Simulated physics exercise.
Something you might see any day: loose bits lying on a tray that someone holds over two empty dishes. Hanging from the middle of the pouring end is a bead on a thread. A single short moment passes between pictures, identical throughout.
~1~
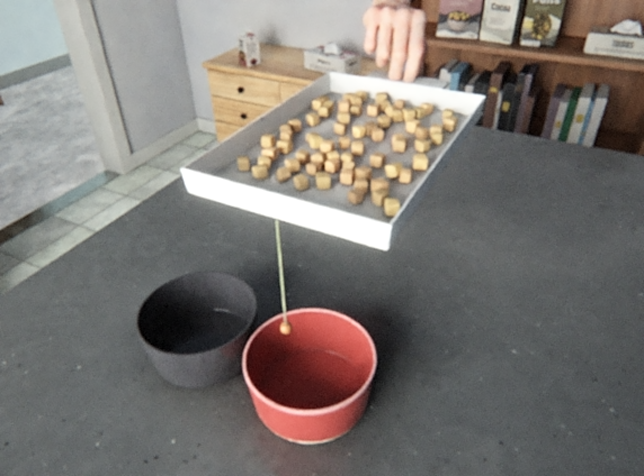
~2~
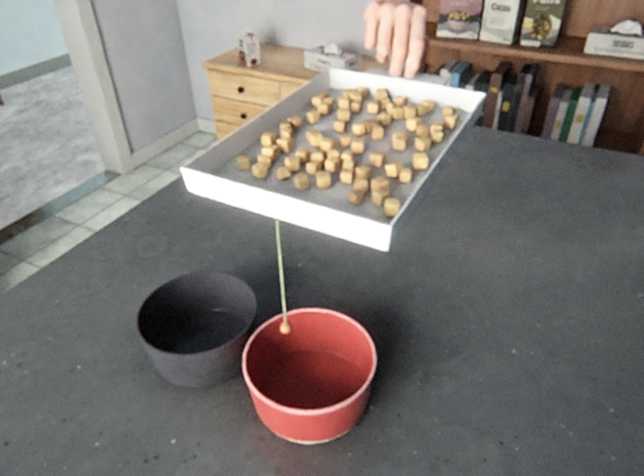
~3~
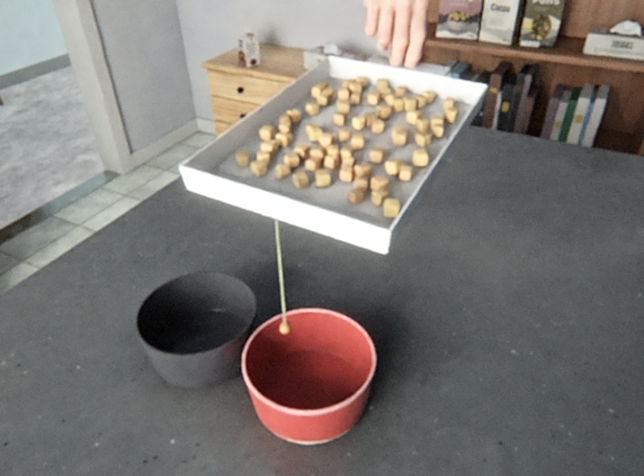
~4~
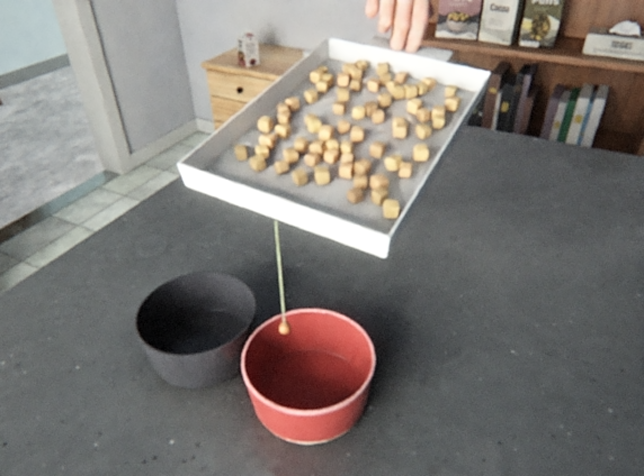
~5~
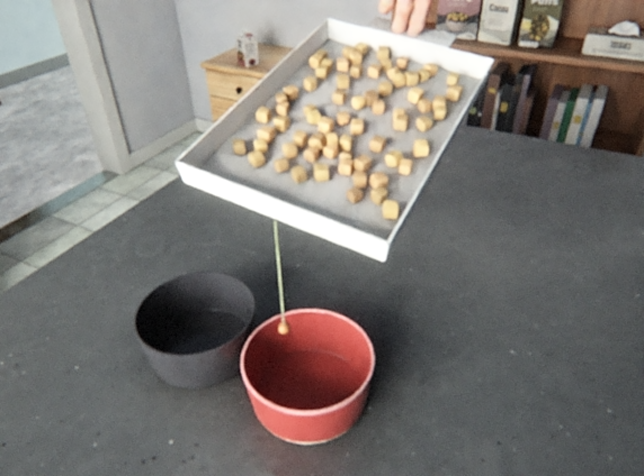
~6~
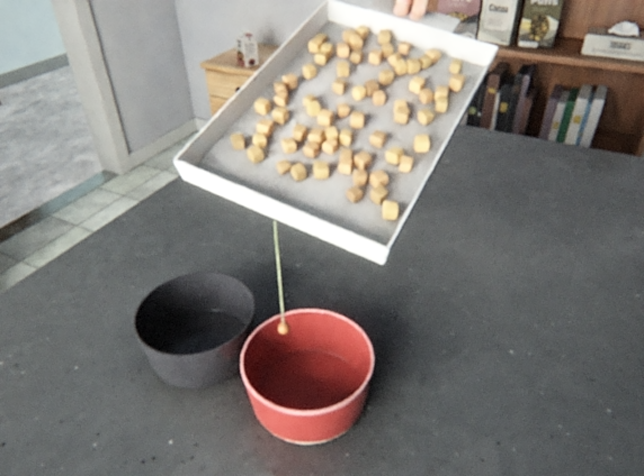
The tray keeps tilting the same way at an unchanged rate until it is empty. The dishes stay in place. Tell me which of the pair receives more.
My bet is the dish over on the right is left holding more.
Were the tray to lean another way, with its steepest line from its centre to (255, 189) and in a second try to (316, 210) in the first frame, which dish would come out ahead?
Case one: The dish at left. Case two: The dish at right.
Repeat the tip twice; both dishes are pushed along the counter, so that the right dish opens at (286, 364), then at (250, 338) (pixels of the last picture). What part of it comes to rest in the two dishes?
First some 30, then 0 per cent.
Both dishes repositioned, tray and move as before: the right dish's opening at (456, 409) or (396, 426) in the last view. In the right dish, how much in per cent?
Trial 1 near 30 percent, trial 2 near 50 percent.
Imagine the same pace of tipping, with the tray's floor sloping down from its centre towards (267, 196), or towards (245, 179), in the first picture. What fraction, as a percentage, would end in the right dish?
Roughly 0 % in the first case and 0 % in the second.
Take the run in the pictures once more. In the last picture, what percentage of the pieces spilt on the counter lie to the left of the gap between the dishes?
It amounts to some 10 percent.
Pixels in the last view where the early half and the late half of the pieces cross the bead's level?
Earlier half at (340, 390), later half at (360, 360).
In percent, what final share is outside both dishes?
Some 60 percent of the load.
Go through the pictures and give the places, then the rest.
Corners of the pouring end at (185, 168) and (388, 223), level; middle of the load at (344, 143), small wooden cubes; left dish at (161, 366); right dish at (277, 421); bead on its thread at (286, 328), in the first picture.
Corners of the pouring end at (185, 167) and (388, 224), level; middle of the load at (344, 141), in the second picture.
Corners of the pouring end at (183, 165) and (388, 229), tipped barely, lowest at the right corner; middle of the load at (344, 135), in the third picture.
Corners of the pouring end at (181, 163) and (387, 234), tipped a little, lowest at the right corner; middle of the load at (344, 127), in the fourth picture.
Corners of the pouring end at (179, 161) and (387, 240), tipped a little, lowest at the right corner; middle of the load at (343, 118), in the fifth picture.
Corners of the pouring end at (177, 159) and (386, 246), tipped clearly, lowest at the right corner; middle of the load at (343, 110); left dish at (159, 366); right dish at (274, 422), in the sixth picture.
Soon after the last picture, tray tipped steeply; all on the tray.
A little later, tray tipped past a quarter turn; nearly all on the tray; a stray few in the right dish; a stray few outside both; a stray few in the air.
Later still, tray tipped past a quarter turn; about half in the right dish; about half outside both.
At rest, tray tipped past a quarter turn; about half in the right dish; none in the left dish; about half outside both.
